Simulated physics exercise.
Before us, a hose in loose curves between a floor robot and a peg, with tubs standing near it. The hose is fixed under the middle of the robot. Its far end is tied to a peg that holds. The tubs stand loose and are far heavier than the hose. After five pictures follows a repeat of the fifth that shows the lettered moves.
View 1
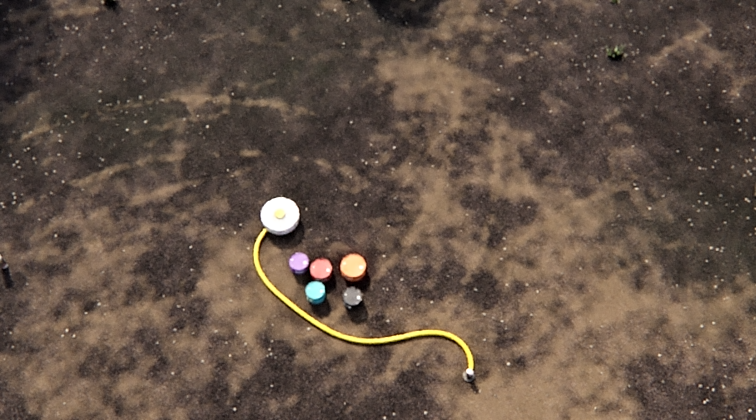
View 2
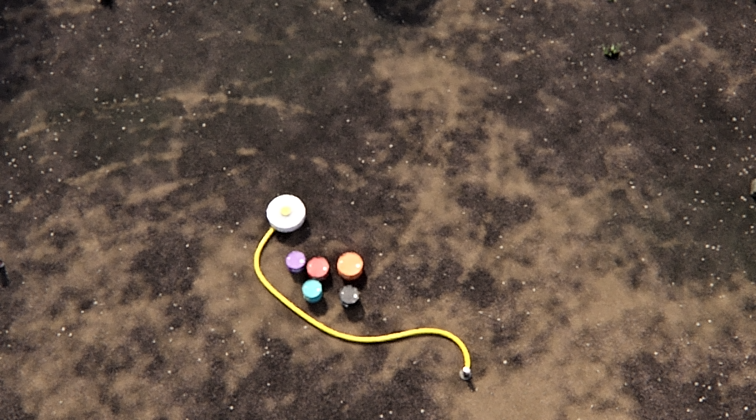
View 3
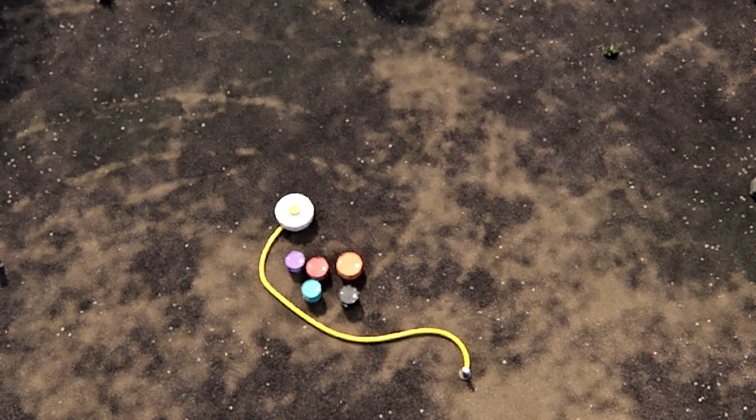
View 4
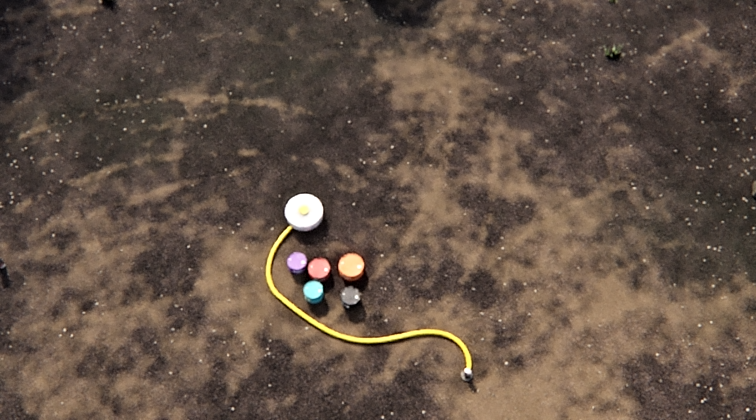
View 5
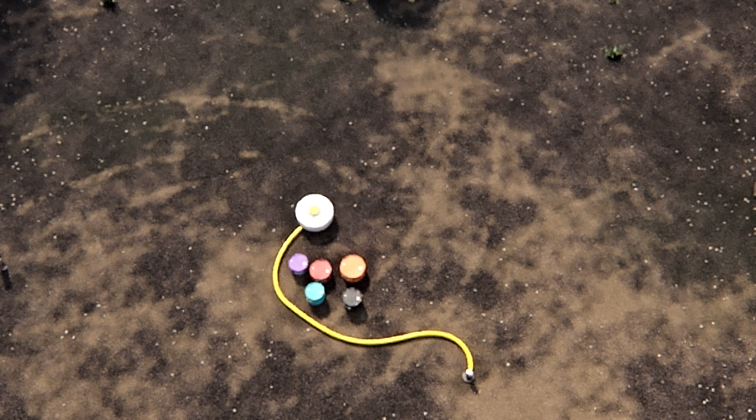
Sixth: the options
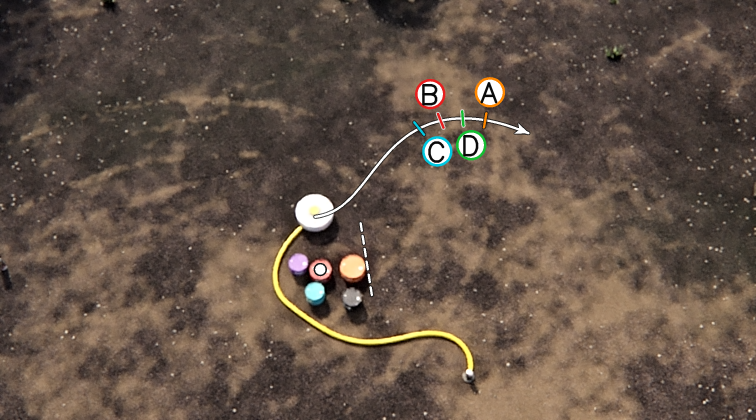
On a patch of dark, brown-blotched ground, a round white robot joined by a curving yellow hose to a small peg slid slowly a short way right, above five colourful tubs that stayed put.
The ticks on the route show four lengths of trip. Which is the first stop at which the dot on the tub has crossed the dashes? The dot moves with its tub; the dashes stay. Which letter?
At C, and not before.
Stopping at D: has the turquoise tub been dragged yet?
Yes.
On the marked copy, A at (485, 120); B at (441, 121); C at (419, 129); D at (463, 118); the dashed line at (366, 256); the route from (315, 217) via (407, 136) to (529, 133); the white dot at (320, 270).
Following C. Soon after the start, robot (358, 187); red tub (321, 272).
Later, robot (388, 150); purple tub (345, 251); red tub (341, 268); turquoise tub (349, 284); orange tub (364, 267); black tub (363, 296).
In the end, robot (420, 125); purple tub (383, 236); red tub (380, 253); turquoise tub (381, 271); orange tub (400, 263); black tub (391, 285); the dot on the red tub is over the dashed line.
As for the rest, A does it too, but is farther than needed; B does it too, but is farther than needed; D does it too, but is farther than needed.
